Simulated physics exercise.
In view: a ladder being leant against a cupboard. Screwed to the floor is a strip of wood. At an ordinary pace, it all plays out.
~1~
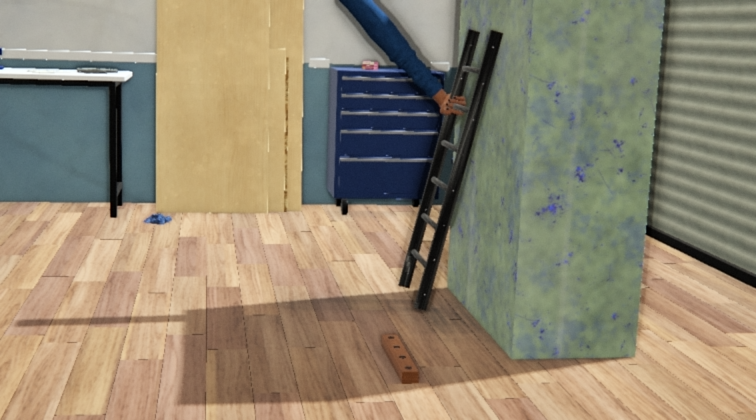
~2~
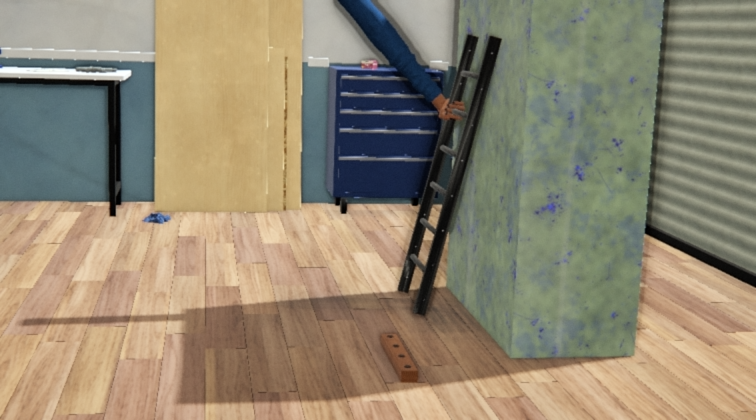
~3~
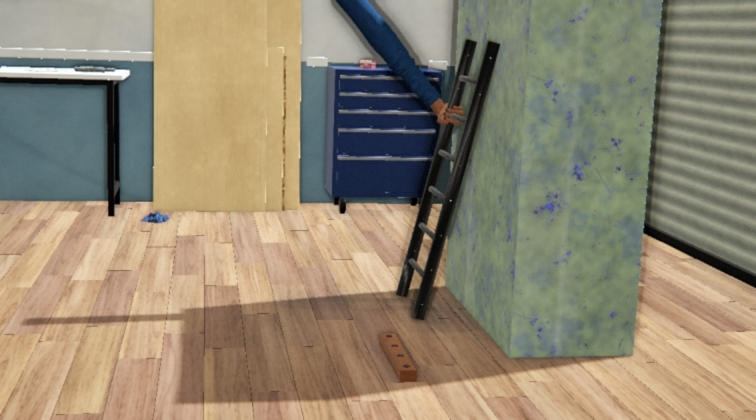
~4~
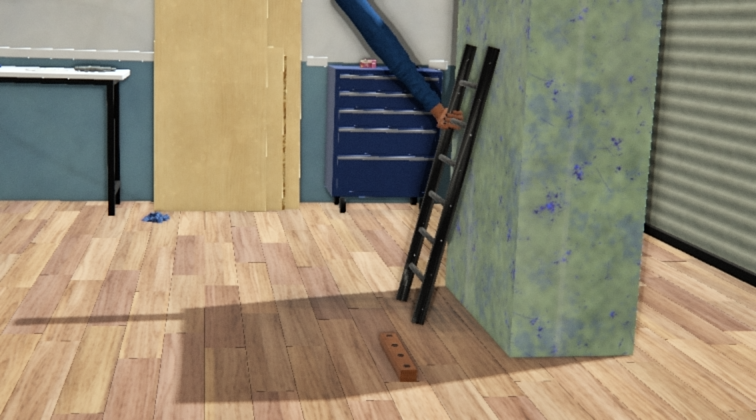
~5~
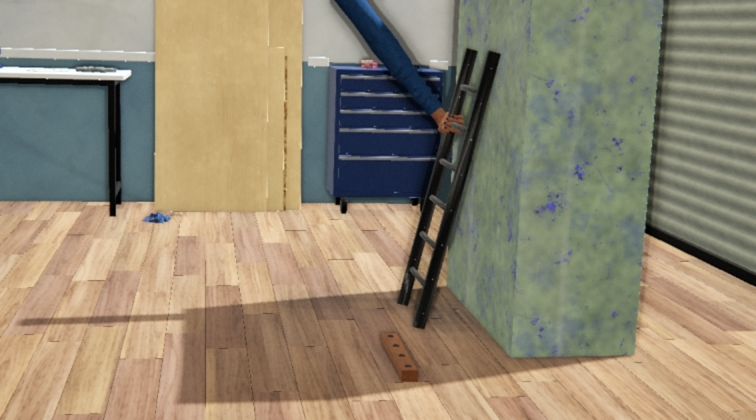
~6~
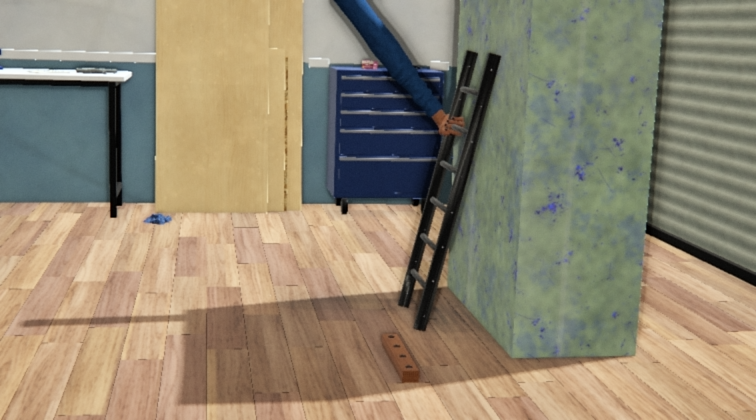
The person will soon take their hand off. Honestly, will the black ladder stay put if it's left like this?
Yes, it's going to be just fine, I think.
Then, 0.90 s later than the last frame, black ladder at rest near (447, 188).
When it is over, the black ladder remains leaning, near (447, 188).
